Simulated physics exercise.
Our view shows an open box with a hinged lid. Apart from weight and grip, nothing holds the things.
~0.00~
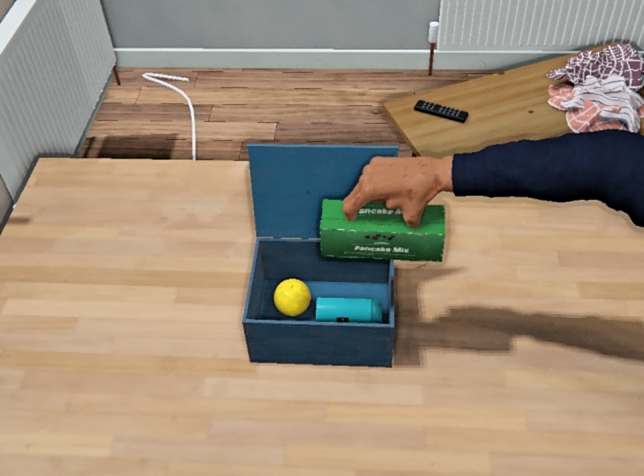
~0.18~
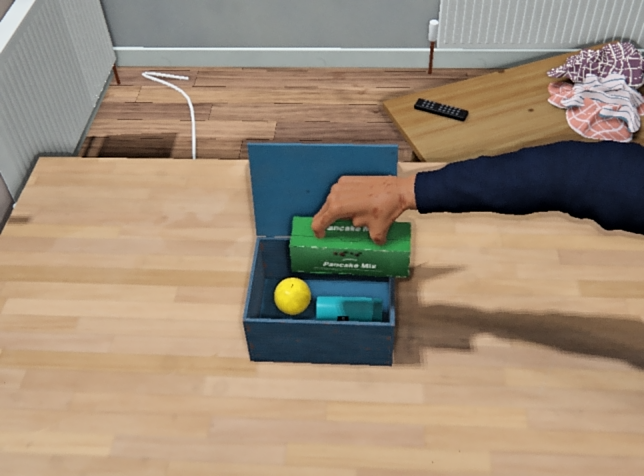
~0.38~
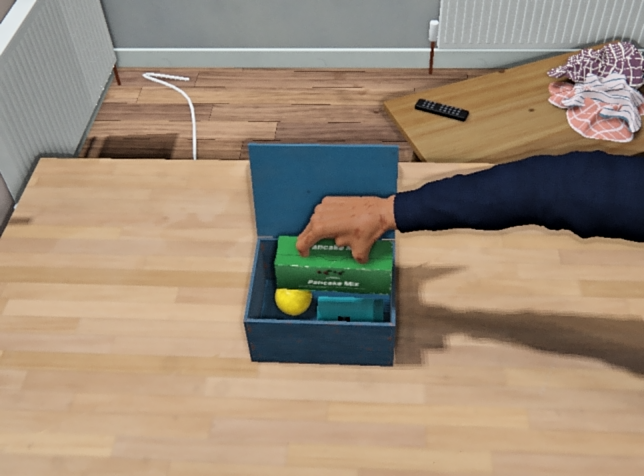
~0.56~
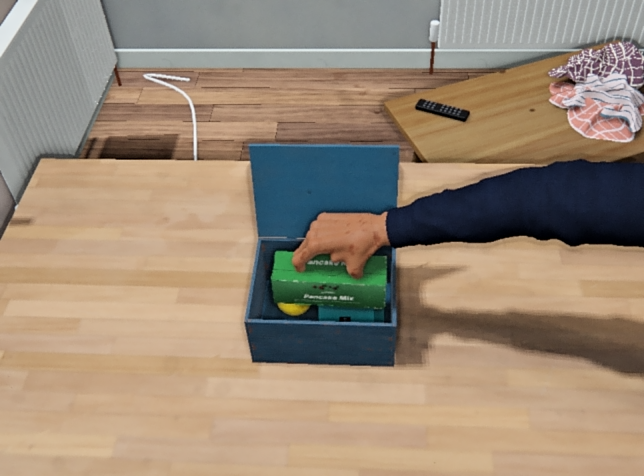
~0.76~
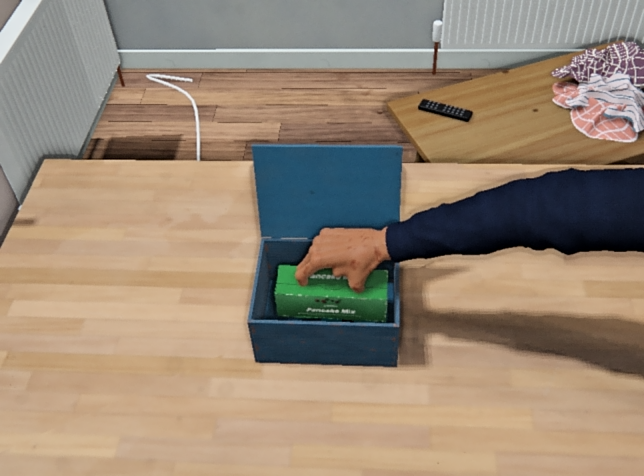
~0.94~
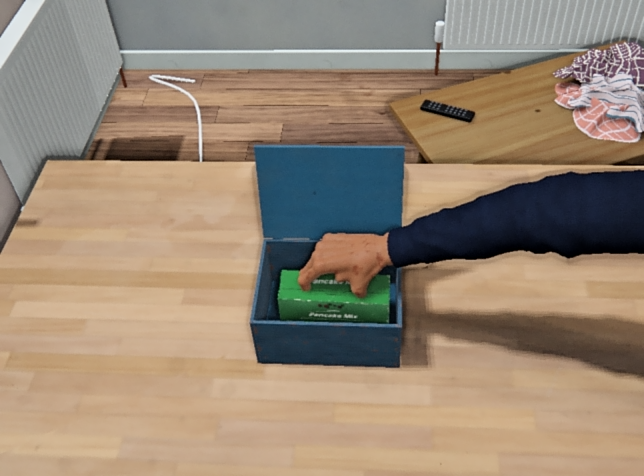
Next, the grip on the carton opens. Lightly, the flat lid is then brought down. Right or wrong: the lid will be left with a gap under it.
Wrong, it closes.
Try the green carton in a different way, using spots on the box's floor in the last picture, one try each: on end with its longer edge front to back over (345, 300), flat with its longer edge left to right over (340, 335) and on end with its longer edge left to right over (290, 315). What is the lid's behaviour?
Try one: The lid remains open; try two: It comes all the way down; try three: It remains open.
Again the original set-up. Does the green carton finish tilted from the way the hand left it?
Simply put, it gets tilted.
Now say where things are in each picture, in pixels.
In the first frame, on its way; green carton (382, 231); turquoise shaker (349, 311).
In the second frame, on its way; green carton (351, 247); turquoise shaker (350, 310).
In the third frame, on its way; green carton (335, 265); turquoise shaker (351, 310).
In the fourth frame, on its way; green carton (330, 280).
In the fifth frame, on its way; green carton (332, 293).
In the sixth frame, in place under the hand; green carton (335, 298).
By 1.94 s, lid starting down; green carton on its side near (333, 332); turquoise shaker moved about its own width; yellow apple moved a little.
By 2.64 s, lid 41° above the rim; green carton on its side near (333, 332); turquoise shaker moved about its own width; yellow apple moved a little.
When it is over (3.4 s), lid shut; lying over in the box, green carton; moved from the start, turquoise shaker; yellow apple as before. End places, in pixels of the last picture, green carton near (333, 332).
